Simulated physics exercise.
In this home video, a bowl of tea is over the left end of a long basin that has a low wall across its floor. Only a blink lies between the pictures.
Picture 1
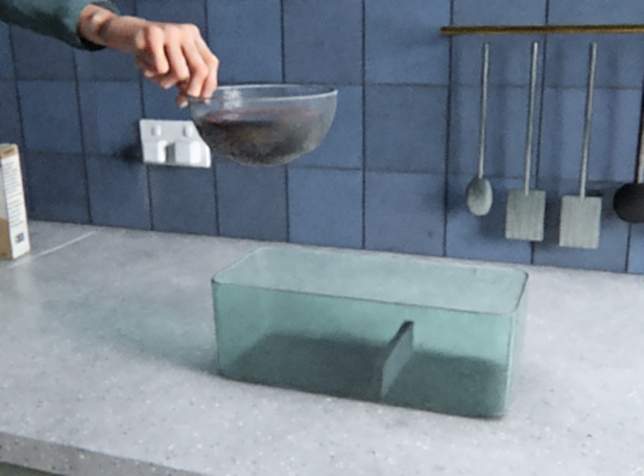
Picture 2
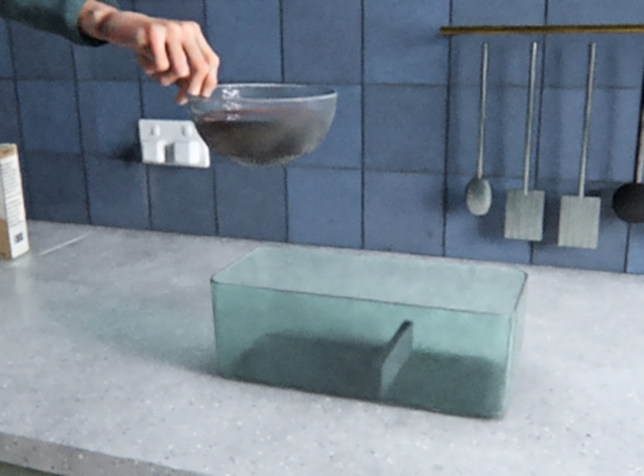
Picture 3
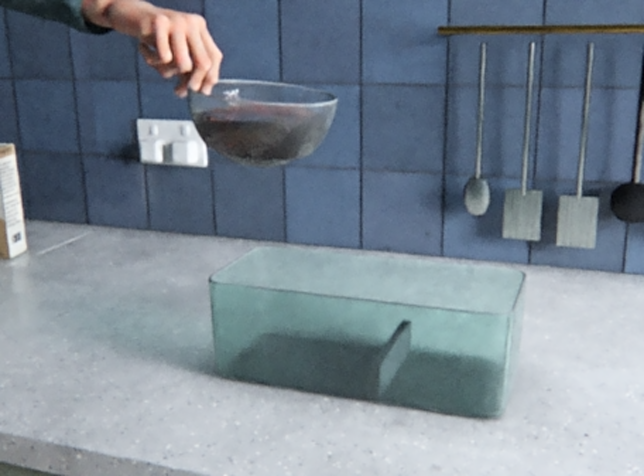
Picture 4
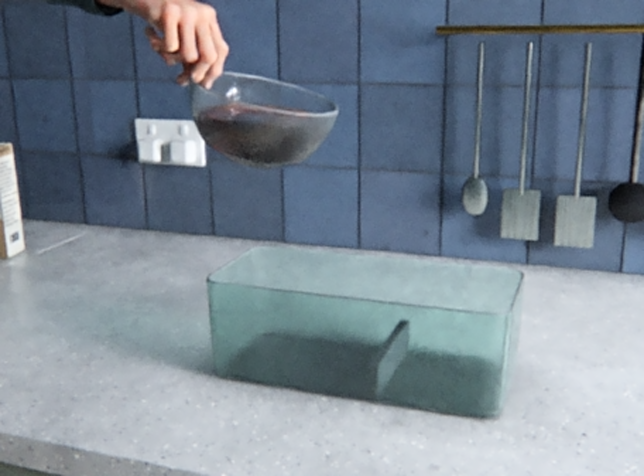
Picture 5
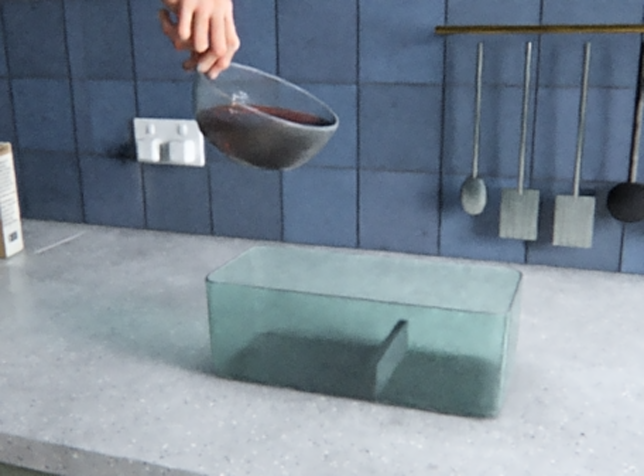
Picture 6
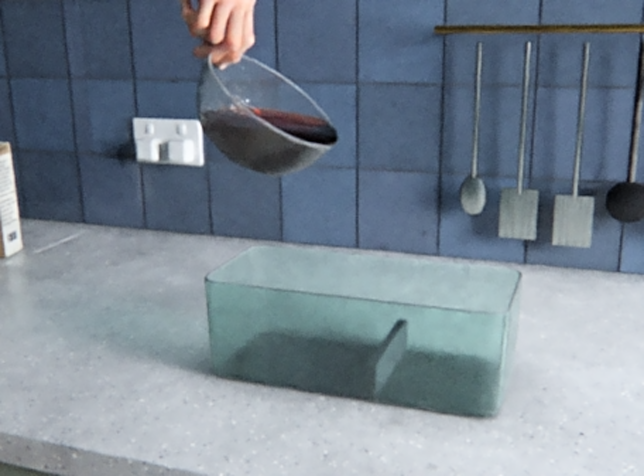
A hand at the upper left tilts a clear glass bowl of dark reddish-brown liquid steadily to the right, its right rim dipping. Below it, on a speckled grey kitchen counter seen from slightly above, sits a long greenish transparent basin with a low dark wall across its floor. Utensils hang from a rail on blue tiles as the liquid slides toward the bowl's lowered rim, the view shifting barely.
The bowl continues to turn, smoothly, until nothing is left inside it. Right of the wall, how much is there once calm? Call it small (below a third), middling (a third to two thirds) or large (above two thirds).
Small.
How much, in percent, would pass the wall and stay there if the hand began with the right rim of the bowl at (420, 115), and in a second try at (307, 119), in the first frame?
You'd get 70 percent from the first and 20 percent from the second.
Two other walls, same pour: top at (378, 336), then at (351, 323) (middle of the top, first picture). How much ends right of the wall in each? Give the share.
Note - case one near 40 %, case two near 65 %.
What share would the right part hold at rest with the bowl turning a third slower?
Roughly 30 %.
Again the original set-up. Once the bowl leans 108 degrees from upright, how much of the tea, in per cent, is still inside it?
5 per cent or so.
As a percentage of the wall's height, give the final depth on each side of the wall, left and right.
Levels: Left around 40 per cent, right around 20 per cent.
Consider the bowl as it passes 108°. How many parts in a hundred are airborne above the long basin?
Roughly 40 in a hundred.
A moment on, the bowl is tipped right over and 5 per cent is still to pour, 42 is left of the wall and 12 right of it.
Next, the bowl is tipped right over and 0 per cent is still to pour, 74 is left of the wall and 18 right of it.
Then the bowl is tipped right over and 0 per cent is still to pour, 71 is left of the wall and 21 right of it.
Later the bowl is tipped right over and 0 per cent is still to pour, 72 is left of the wall and 22 right of it.
In the end 72 per cent lies left of the wall, 22 right of it and 7 outside.
